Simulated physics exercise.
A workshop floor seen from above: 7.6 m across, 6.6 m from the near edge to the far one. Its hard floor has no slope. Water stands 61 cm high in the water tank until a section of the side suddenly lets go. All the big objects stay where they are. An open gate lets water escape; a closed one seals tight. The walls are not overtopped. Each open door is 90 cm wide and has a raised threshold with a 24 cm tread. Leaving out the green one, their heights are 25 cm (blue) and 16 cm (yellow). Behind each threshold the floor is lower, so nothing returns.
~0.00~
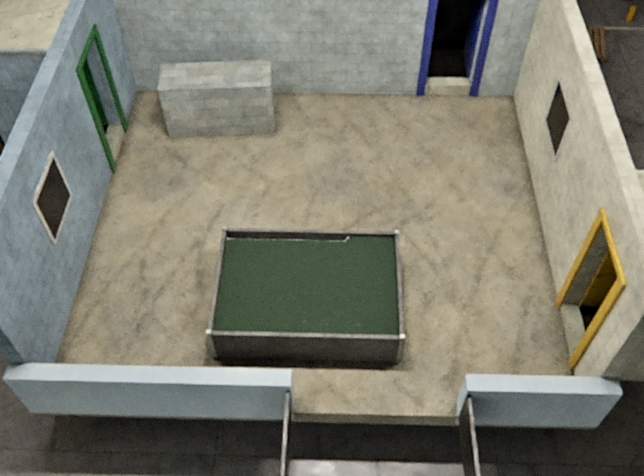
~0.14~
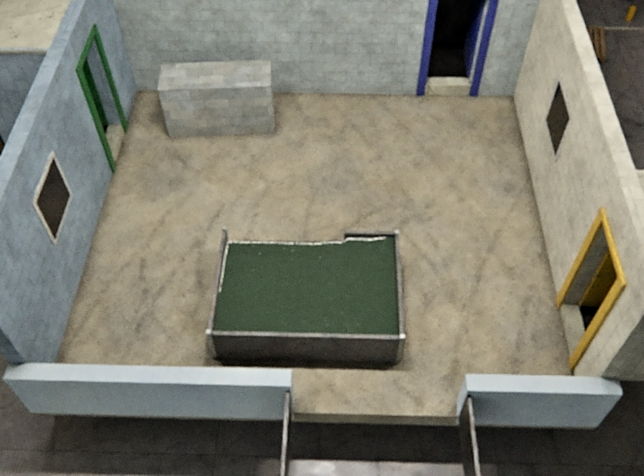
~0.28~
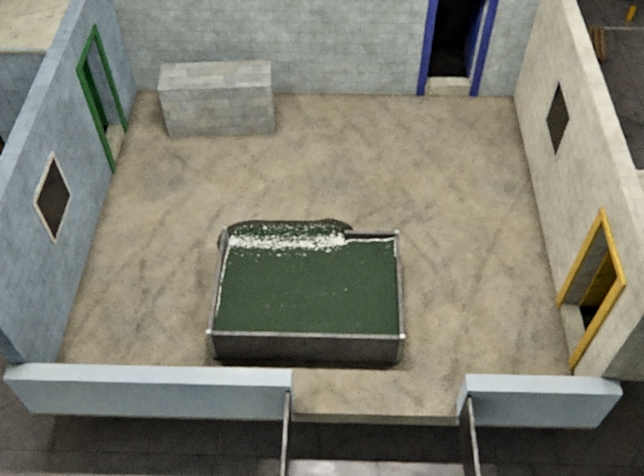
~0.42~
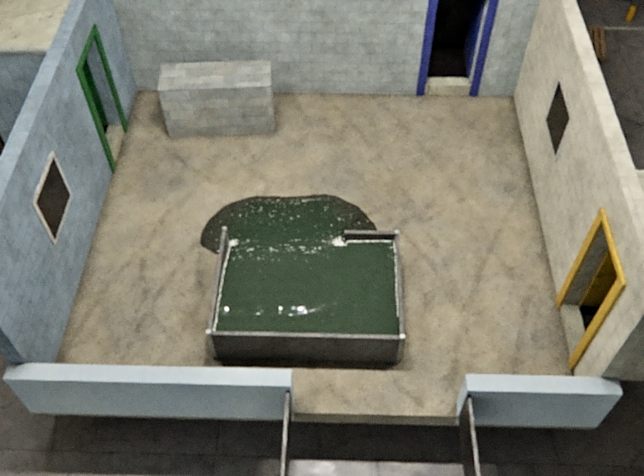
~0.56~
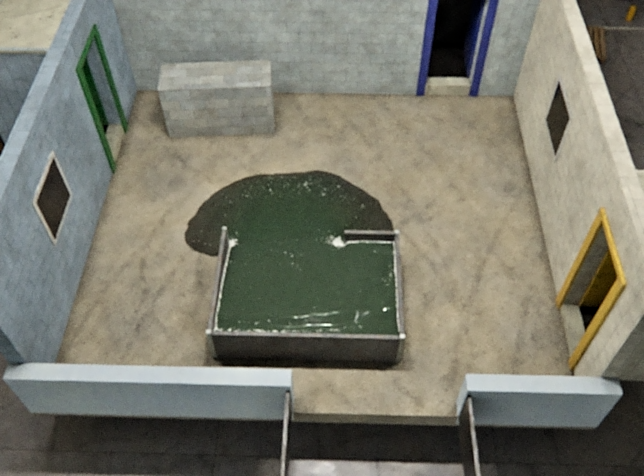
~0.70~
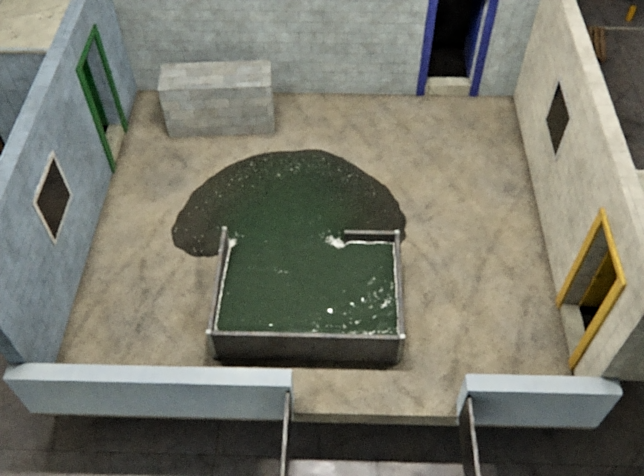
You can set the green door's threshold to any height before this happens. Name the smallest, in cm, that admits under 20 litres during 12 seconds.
Close to 24 cm is just enough.
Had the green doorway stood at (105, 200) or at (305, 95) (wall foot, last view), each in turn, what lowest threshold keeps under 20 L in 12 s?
About 8.0 and 26 cm.
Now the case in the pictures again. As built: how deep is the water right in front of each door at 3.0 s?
In cm: Blue 12, yellow 0, green 28.
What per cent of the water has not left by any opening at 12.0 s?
Roughly 94 in a hundred.
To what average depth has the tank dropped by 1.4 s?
Roughly 36 cm on average.
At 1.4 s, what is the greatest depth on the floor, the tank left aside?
About 31 cm.
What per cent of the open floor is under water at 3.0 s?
Near 45 per cent is wet.
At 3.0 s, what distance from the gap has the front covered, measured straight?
Some 5.8 m out.
After 1.4 s water covers 30 % of the floor, deepest (31 cm) near (252, 253); it has not reached the green door.
After 3.0 s water covers 45 % of the floor, deepest (32 cm) near (146, 94); 28 cm at the green door, 11 litres in over its 24 cm threshold.
After 12.0 s water covers 100 % of the floor, deepest (11 cm) near (561, 380); 5 cm at the green door, 18 litres in over its 24 cm threshold.
At the green door as built, the water arrived by 2.2 s and peaked near 30 cm at 2.8 s.
Run again over the same 12 s with other heights there, 45 litres in over 19.5 cm, 11 litres over 26 cm. The limit of 20 litres is kept from about 24 cm up.
